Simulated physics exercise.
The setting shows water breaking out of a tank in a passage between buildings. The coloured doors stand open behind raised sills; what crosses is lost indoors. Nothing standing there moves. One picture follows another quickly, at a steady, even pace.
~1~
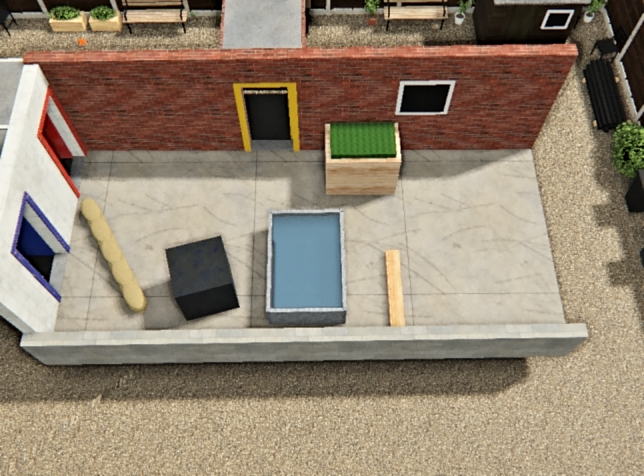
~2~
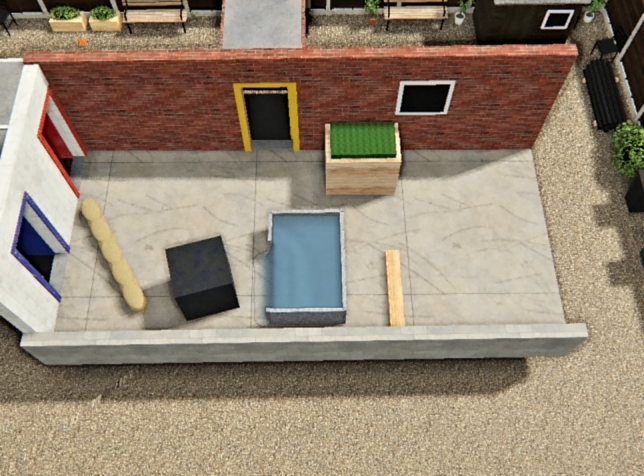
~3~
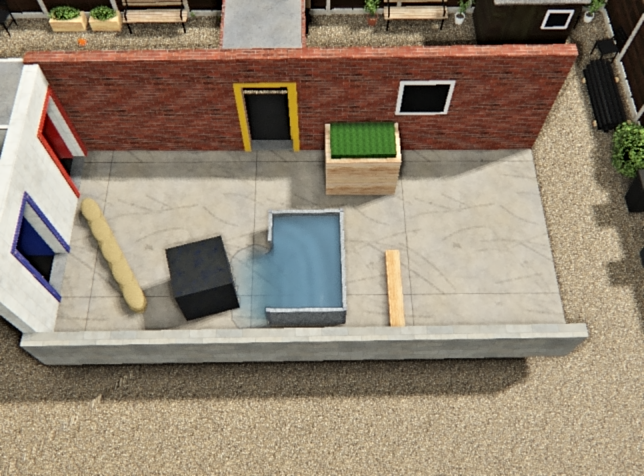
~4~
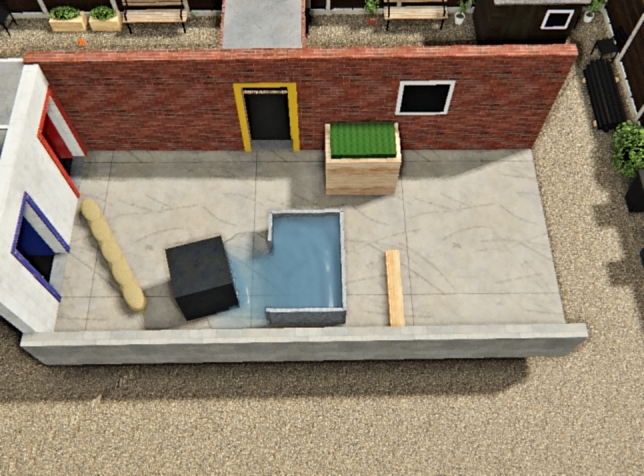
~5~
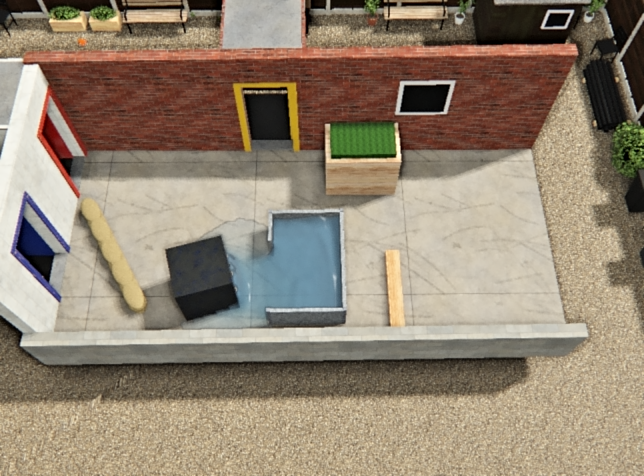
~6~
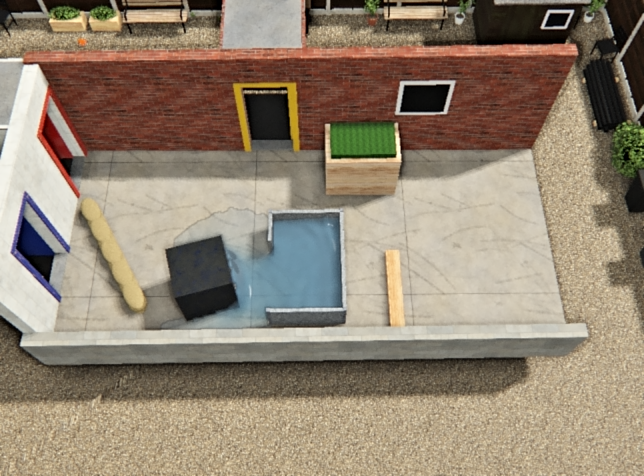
In a walled yard between buildings, a rectangular tank full of blue water stands whole beside a dark block. Its left side gives way and water pours through the gap, spreading leftward across the pale floor to the block, then fanning out around it in a thin, shallow sheet.
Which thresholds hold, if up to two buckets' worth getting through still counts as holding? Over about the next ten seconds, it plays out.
The blue door does not hold; the red door does not hold; the yellow door does not hold.
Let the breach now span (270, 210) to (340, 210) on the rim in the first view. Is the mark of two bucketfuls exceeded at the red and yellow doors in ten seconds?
Looking at the doors, the red door overshoots the limit while the yellow door overshoots the limit.
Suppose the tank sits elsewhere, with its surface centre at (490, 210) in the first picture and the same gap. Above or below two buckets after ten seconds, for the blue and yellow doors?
Blue: Falls short; yellow: Falls short.
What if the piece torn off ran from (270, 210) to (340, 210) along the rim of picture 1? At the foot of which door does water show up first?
The one in yellow.
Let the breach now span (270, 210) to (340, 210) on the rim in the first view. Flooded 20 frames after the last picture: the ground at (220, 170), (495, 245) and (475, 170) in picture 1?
Submerged, submerged, submerged.
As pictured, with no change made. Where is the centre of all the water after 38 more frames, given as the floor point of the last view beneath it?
Around pixel (232, 243).
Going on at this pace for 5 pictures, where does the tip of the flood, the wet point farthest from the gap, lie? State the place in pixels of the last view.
My estimate: Roughly (63, 343).
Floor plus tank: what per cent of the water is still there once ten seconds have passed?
Around 86 percent.
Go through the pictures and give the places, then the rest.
The first picture shows the tank at (306, 261) is whole and still.
In the second picture, the front is at (265, 255), out from the gap at (272, 283).
In the third picture, water pours out at (273, 284) and has run to (237, 258).
In the fourth picture, the front is at a hidden place, out from the gap at (273, 285).
In the fifth picture, water pours out at (273, 285) and has run to a hidden place.
In the sixth picture, the front is at a hidden place, out from the gap at (273, 285).
A moment on, water covers 20 % of the floor; the blue door not reached, the red door not reached, the yellow door not reached.
Next, water covers 40 % of the floor; the blue door wet at the sill, nothing in, the red door not reached, the yellow door under two buckets in.
Then, water covers 50 % of the floor; the blue door under two buckets in, the red door under two buckets in, the yellow door over two buckets in.
Later, water covers 60 % of the floor; the blue door under two buckets in, the red door over two buckets in, the yellow door over two buckets in.
In the end, water covers 70 % of the floor; the blue door over two buckets in, the red door over two buckets in, the yellow door over two buckets in.
